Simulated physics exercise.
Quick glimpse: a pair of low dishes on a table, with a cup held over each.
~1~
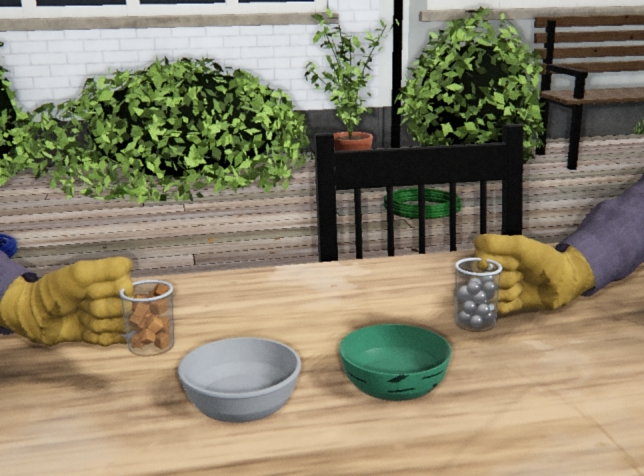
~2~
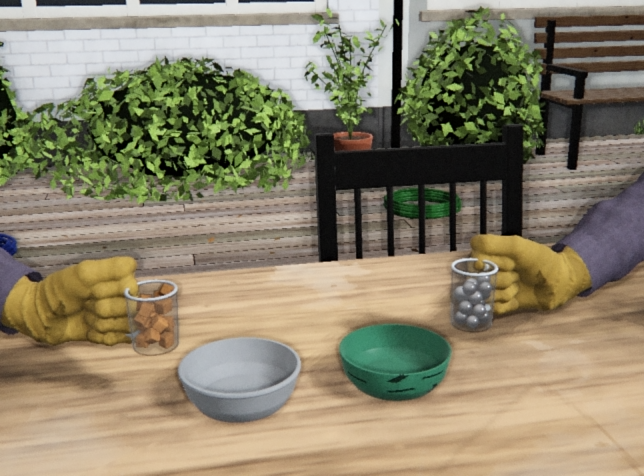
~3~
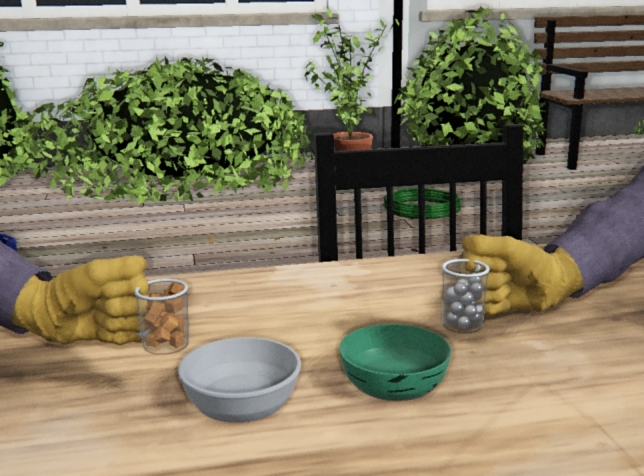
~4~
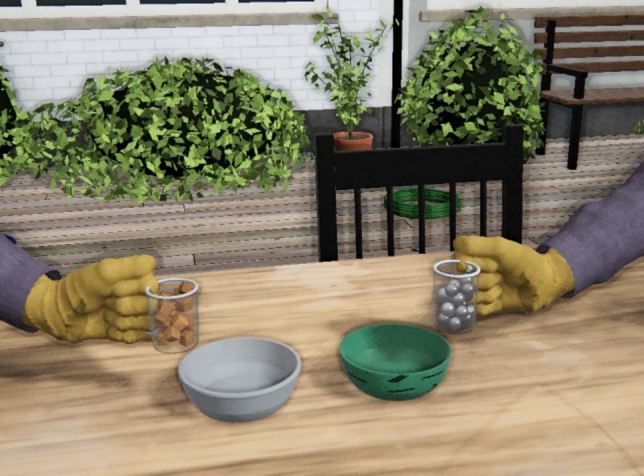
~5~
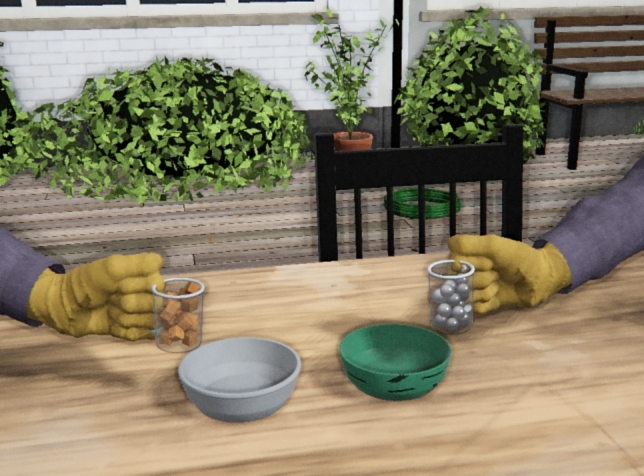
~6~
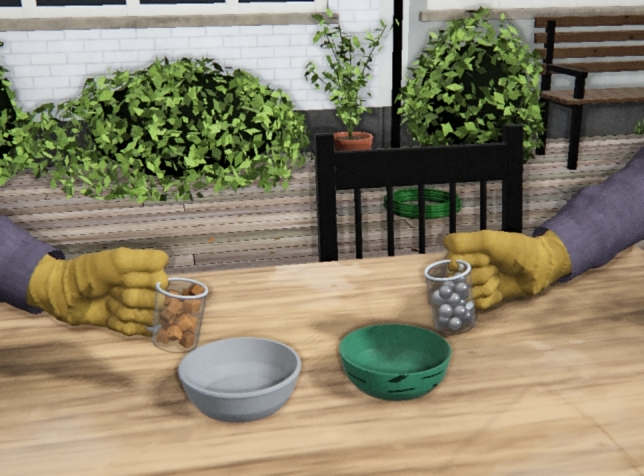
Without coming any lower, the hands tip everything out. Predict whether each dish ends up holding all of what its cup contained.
On the left the dish: Full capture; right: Full capture.
Then, 0.47 s on from there, left, the whole lot still in the cup; right, the whole lot still in the cup.
Then, 0.98 s on from there, left, the whole lot still in the cup; right, the whole lot still in the cup.
Then, 1.57 s on from there, left, a little still in the cup, the bulk in the dish, a little in the air; right, the whole lot in the dish.
In the end, left, the whole lot in the dish, none at all outside the dish; right, the whole lot in the dish, none at all outside the dish.
